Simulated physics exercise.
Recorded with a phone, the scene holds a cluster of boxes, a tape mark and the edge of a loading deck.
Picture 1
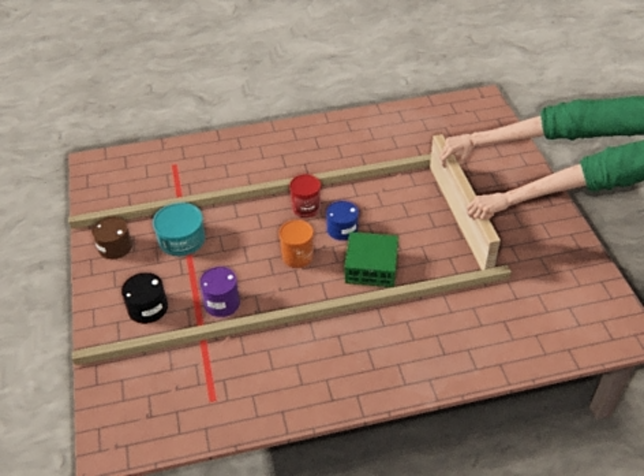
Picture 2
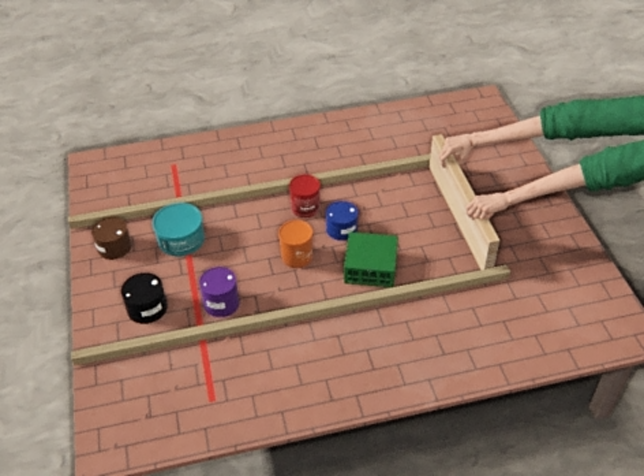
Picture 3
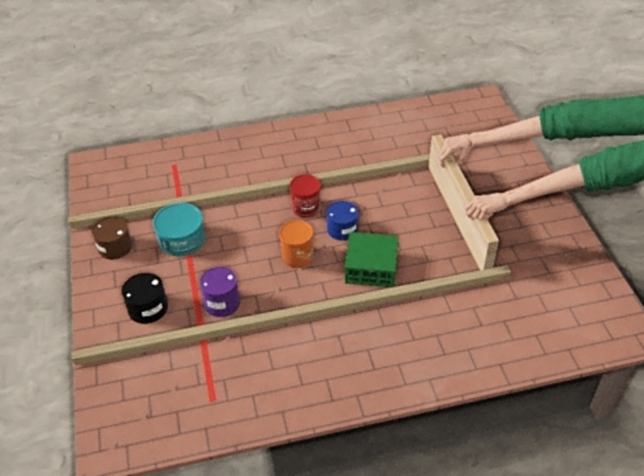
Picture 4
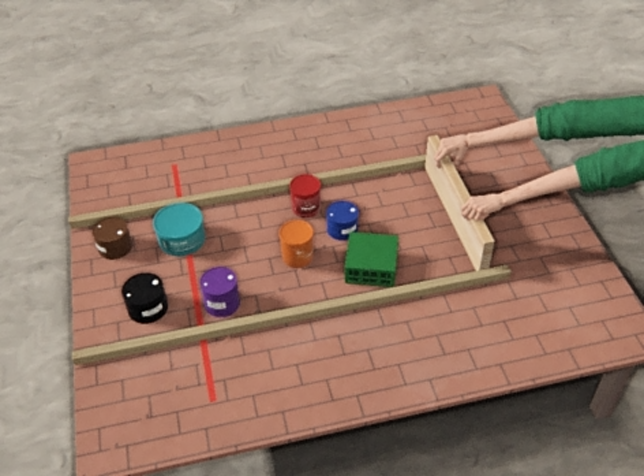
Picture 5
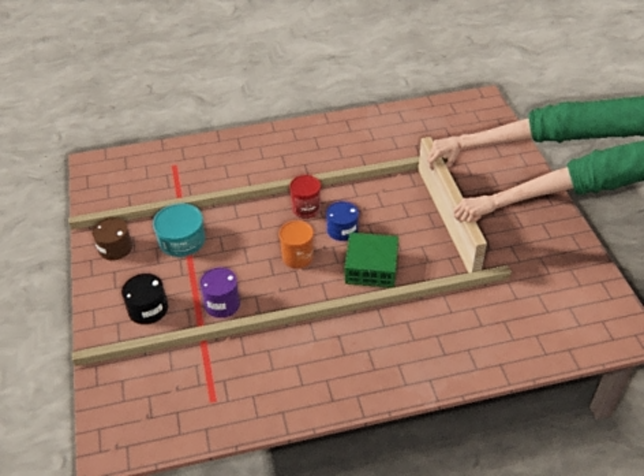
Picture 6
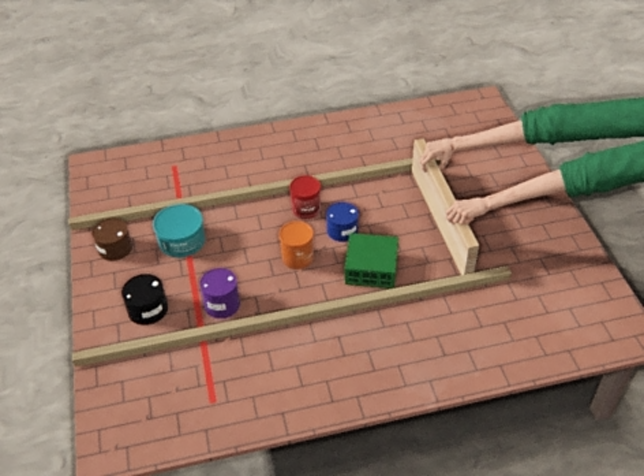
Wooden plank held by two green-sleeved arms sliding slightly left between rails on a brick-patterned surface, colourful containers staying still.
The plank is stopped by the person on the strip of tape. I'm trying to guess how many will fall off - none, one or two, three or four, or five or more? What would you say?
Honestly, the ones lost over the side add up to nothing at all.
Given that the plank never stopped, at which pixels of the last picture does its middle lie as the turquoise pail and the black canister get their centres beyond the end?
Turquoise pail over the end: About (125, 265). Black canister over the end: About (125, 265).
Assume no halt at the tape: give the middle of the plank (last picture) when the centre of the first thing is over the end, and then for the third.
(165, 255), then (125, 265).
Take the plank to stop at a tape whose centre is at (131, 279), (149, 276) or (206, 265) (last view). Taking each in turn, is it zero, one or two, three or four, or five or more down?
In the order of the places given: One to two; one or two; no fall at all.
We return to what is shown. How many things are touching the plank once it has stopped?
At rest, 4 are in contact.
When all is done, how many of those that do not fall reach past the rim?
I'd say 0 of them.
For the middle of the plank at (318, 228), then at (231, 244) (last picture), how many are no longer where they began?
It comes to 4 for the first spot, 7 for the other.
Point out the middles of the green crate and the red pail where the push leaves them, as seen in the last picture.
Final positions: Near (171, 307); near (168, 222).
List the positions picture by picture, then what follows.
Brown canister (112, 238); black canister (145, 298); turquoise pail (180, 230); plank (462, 201); tape (191, 267), in the first frame.
Black canister (145, 298); blue canister (342, 221), in the second frame.
Turquoise pail (180, 230); green crate (372, 259), in the third frame.
Brown canister (113, 238); purple canister (220, 292), in the fourth frame.
Black canister (145, 299); plank (450, 203), in the fifth frame.
Brown canister (113, 240); black canister (145, 300); turquoise pail (180, 231); plank (443, 205); tape (191, 268), in the sixth frame.
Early on, none off yet; brown canister at rest near (113, 240); black canister at rest near (145, 300); turquoise pail at rest near (180, 231).
Finally, the number that fall off is zero.
